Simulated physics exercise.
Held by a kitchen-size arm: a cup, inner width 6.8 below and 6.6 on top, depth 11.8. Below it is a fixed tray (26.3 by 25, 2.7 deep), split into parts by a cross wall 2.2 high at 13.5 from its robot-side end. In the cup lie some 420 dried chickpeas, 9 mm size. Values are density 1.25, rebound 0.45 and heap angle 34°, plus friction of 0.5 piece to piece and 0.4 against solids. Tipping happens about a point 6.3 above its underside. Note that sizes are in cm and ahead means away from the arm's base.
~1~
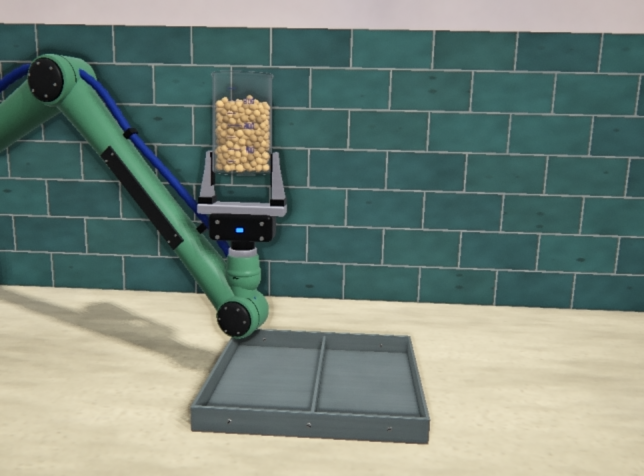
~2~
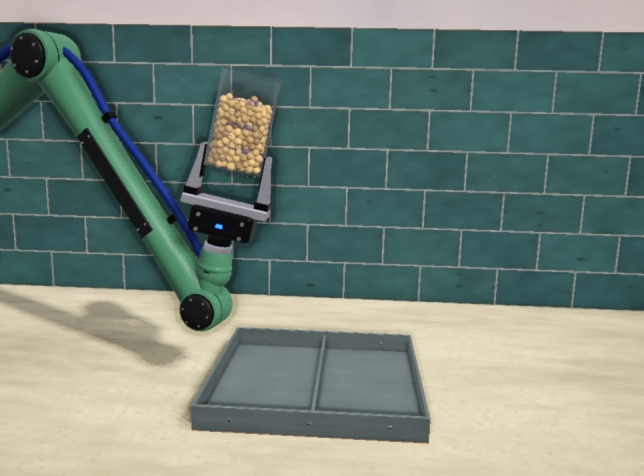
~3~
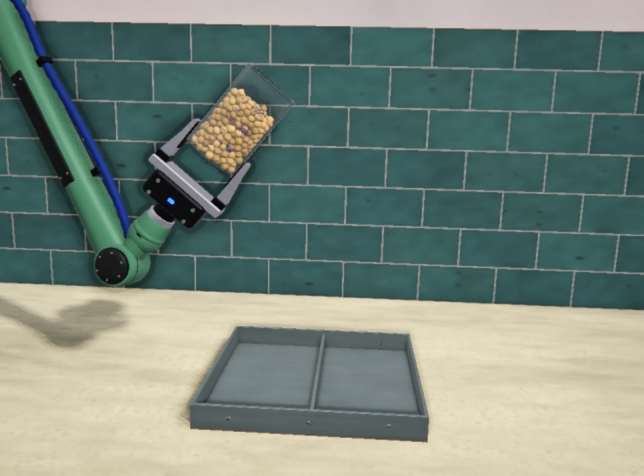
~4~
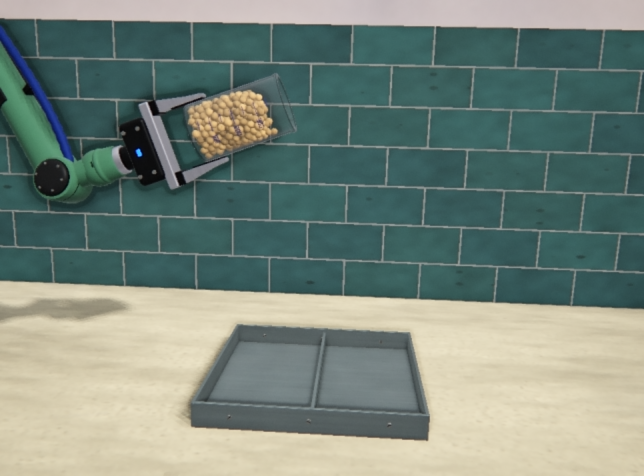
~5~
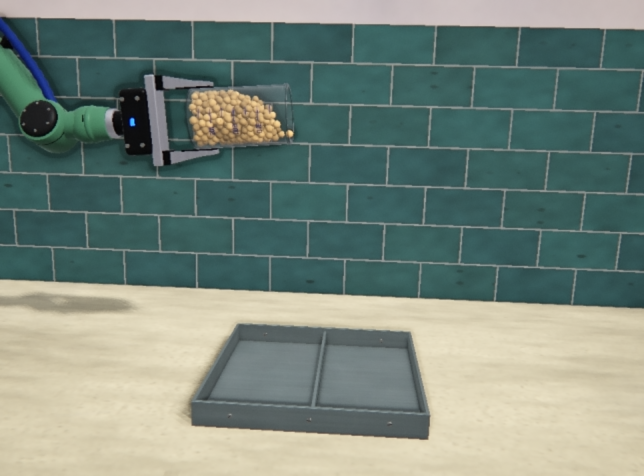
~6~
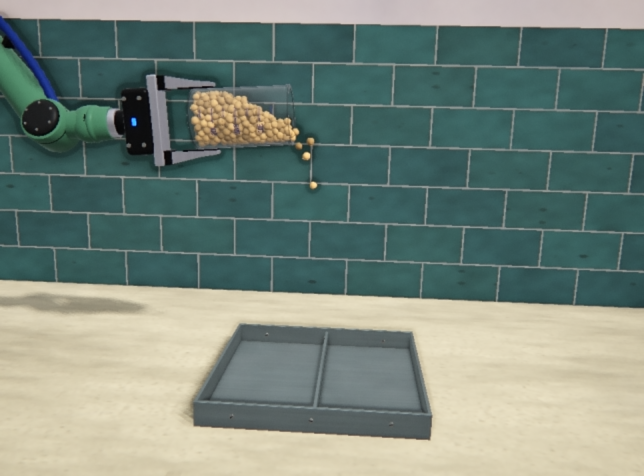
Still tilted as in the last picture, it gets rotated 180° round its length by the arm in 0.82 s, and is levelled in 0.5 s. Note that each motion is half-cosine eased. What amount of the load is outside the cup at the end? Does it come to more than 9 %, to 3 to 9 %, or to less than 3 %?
It comes to more than 9 %.
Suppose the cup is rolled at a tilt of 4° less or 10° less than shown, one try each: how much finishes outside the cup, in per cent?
Estimates: Close to 10 % and 5 %.
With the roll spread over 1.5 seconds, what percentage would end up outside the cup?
Then about 20 per cent.
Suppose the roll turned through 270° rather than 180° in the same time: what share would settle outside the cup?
Estimate: Approx. 20 per cent.
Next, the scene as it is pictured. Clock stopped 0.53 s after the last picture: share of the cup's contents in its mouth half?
35 per cent, roughly.
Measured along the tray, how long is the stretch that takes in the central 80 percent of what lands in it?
I'd put it at around 18 cm.
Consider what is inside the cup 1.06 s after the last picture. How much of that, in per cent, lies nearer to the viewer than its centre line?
Around 45 %.
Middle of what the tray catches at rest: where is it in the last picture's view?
Near pixel (358, 375).
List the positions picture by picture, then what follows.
The first frame shows cup middle at (243, 125), upright; upper third of the load around (243, 114), from x 220 to 265, top at y 100; 417 in the cup.
The second frame shows cup middle at (242, 124), tipped 12°; upper third of the load around (243, 114), from x 210 to 270, top at y 95.
The third frame shows cup middle at (240, 122), tipped 40°; upper third of the load around (240, 113), from x 195 to 270, top at y 90.
The fourth frame shows cup middle at (240, 119), tipped 70°; upper third of the load around (236, 108), from x 190 to 275, top at y 95.
The fifth frame shows cup middle at (241, 117), tipped 86°; upper third of the load around (225, 106), from x 190 to 290, top at y 95.
The sixth frame shows cup middle at (242, 117), tipped 86°; upper third of the load around (225, 108), from x 195 to 315, top at y 95; 414 in the cup, 3 in flight or on a rim.
Then, 0.53 s after the last picture, tipped 86°, highest piece 38 above the table; 387 in the cup, 11 in the far-side part, 5 in the robot-side part, 14 in flight or on a rim.
Then, 1.06 s after the last picture, tipped 47°, highest piece 38 above the table; 357 in the cup, 37 in the far-side part, 15 in the robot-side part, 1 on the table or floor, 7 in flight or on a rim.
Then, 1.52 s after the last picture, upright, highest piece 38 above the table; 356 in the cup, 42 in the far-side part, 17 in the robot-side part, 1 on the table or floor, 1 in flight or on a rim.
Then, 2.22 s after the last picture, upright, highest piece 38 above the table; 356 in the cup, 43 in the far-side part, 17 in the robot-side part, 1 on the table or floor.
Final count, 356 in the cup, 43 in the far-side part, 17 in the robot-side part, 1 on the table or floor. That is 15 % outside the cup.
